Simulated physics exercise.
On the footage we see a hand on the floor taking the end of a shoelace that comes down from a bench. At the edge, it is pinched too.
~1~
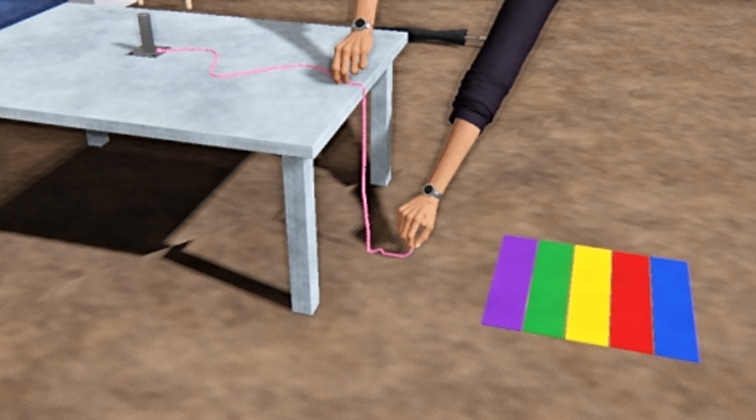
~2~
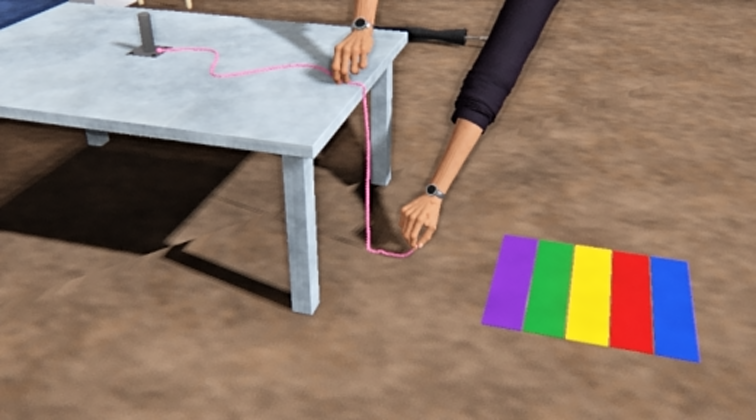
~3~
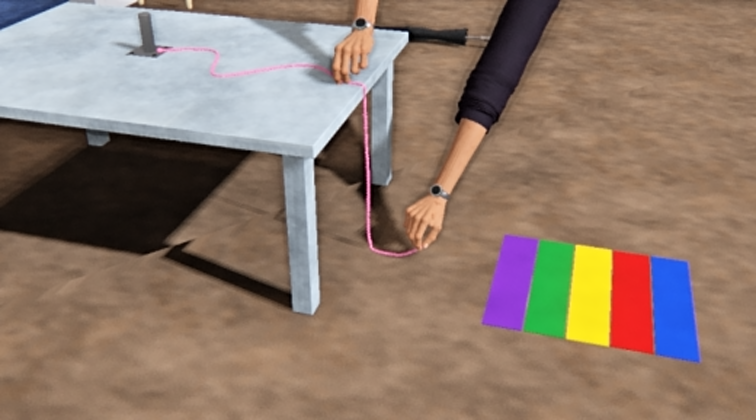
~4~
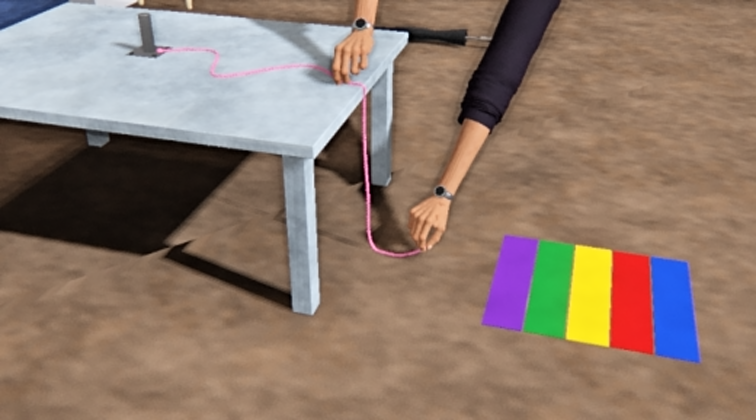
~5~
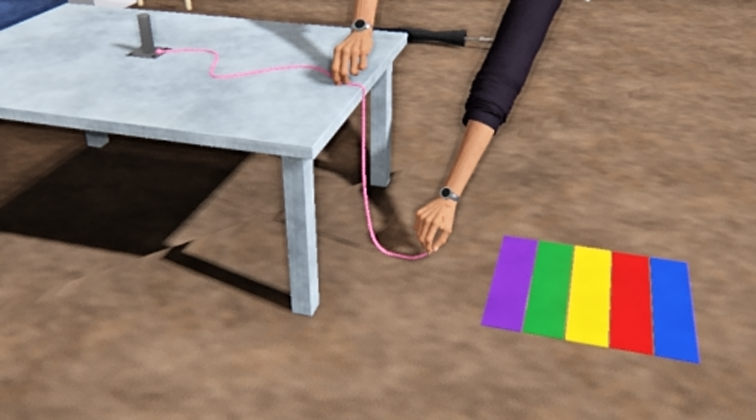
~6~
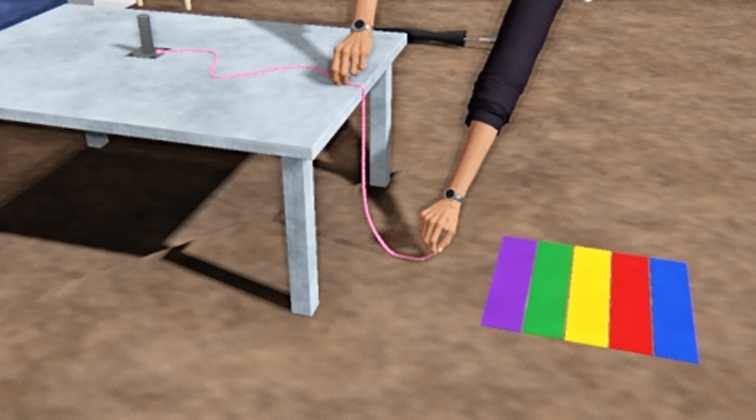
At the start, one hand pinches a pink shoelace at the edge of a pale bench, while another holds its hanging end near the floor. The lower hand then slides the end slightly right, toward the coloured stripes, and the hanging part bends into a smoother curve while the upper hand stays still.
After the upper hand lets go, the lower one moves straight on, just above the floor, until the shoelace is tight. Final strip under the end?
Red.
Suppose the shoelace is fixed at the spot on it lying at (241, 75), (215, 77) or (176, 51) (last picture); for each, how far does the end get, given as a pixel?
Per try (px, approx.): (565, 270), (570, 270), (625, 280).
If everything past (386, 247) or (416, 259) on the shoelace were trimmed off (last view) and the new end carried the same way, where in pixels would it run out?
The pixels are close to (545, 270) and (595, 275), one per try.
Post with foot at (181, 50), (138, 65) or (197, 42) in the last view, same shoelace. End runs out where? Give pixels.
Taking the tries in turn, you get (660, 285), (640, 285) and (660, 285).
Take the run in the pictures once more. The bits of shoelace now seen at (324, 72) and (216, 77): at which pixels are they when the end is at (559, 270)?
They end up somewhere around (368, 104) and (274, 70).
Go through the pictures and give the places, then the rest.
The first frame shows end (414, 246); purple (505, 309); green (546, 316); yellow (588, 323); red (631, 330); blue (676, 338).
The second frame shows end (417, 246); shoelace through (194, 49) (211, 73) (290, 66) (349, 83) (368, 156) (368, 232).
The third frame shows end (421, 247).
The fourth frame shows end (425, 248); shoelace through (195, 50) (212, 73) (291, 66) (349, 83) (365, 156) (369, 233).
The fifth frame shows end (431, 249).
The sixth frame shows end (436, 251); shoelace through (194, 51) (211, 75) (290, 68) (348, 84) (363, 157) (376, 234).
Soon after, end near (560, 270); over green.
After that, end near (605, 277); over yellow.
At the stop, end near (631, 281); over red. The end stops over the red strip.
